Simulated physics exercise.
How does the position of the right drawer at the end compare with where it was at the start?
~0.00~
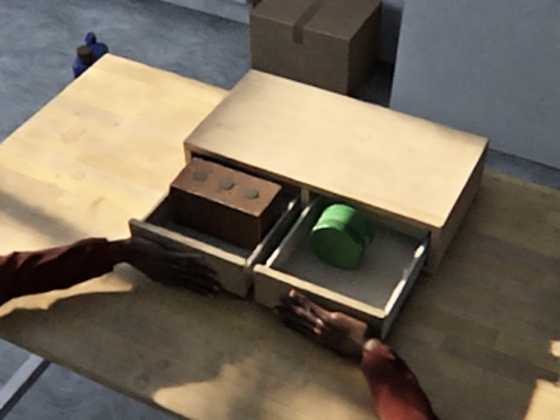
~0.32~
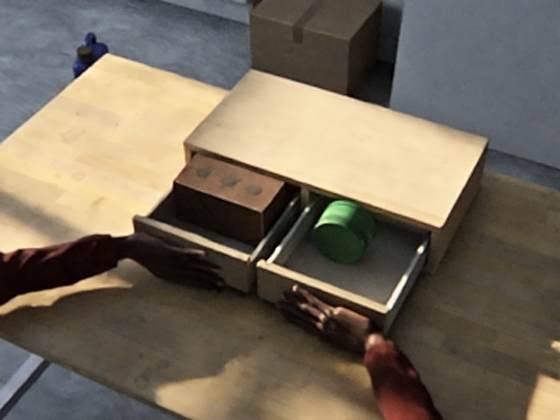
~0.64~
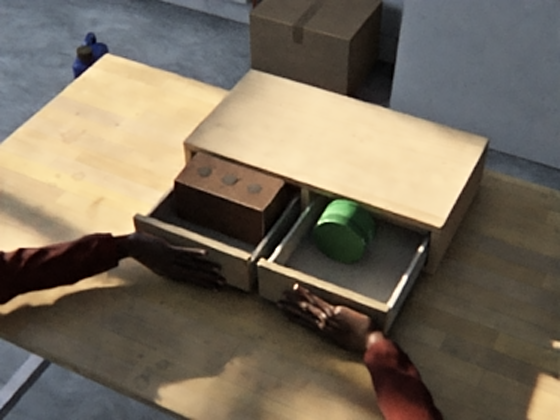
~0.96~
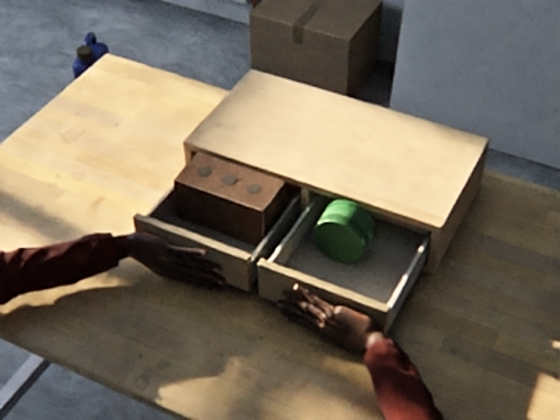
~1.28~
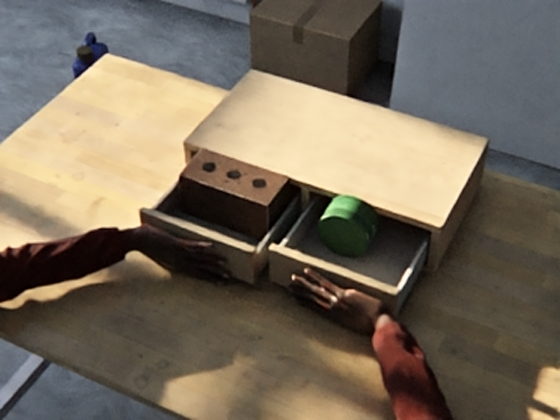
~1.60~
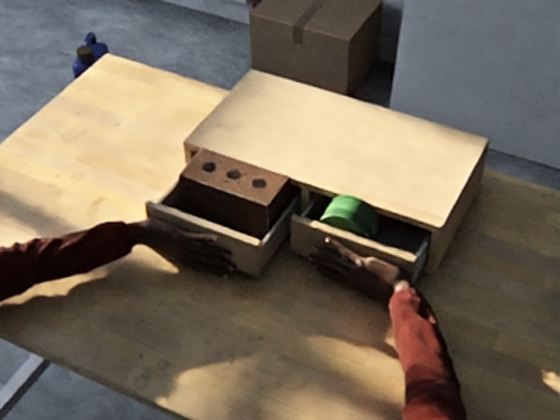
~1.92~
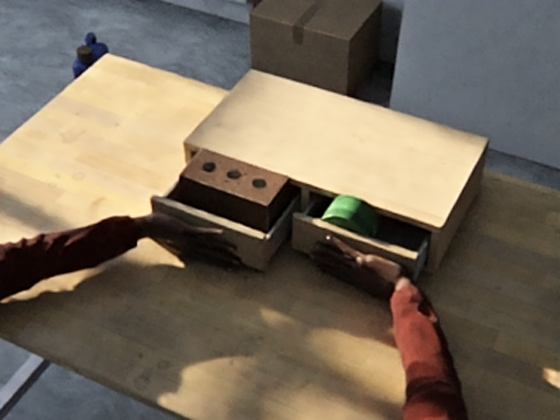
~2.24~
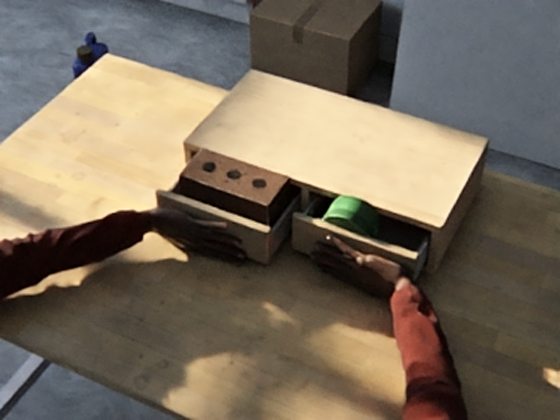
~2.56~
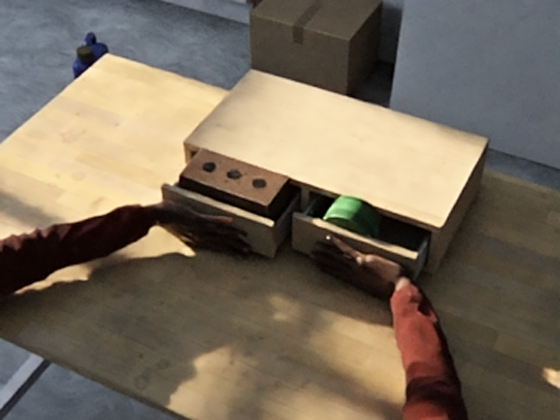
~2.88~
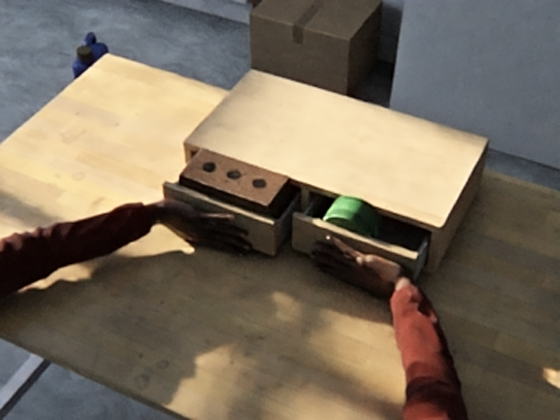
At the start the right drawer was pulled well out of the cabinet, and by the end it sat farther in, up and to the right of where it began, though still ajar.
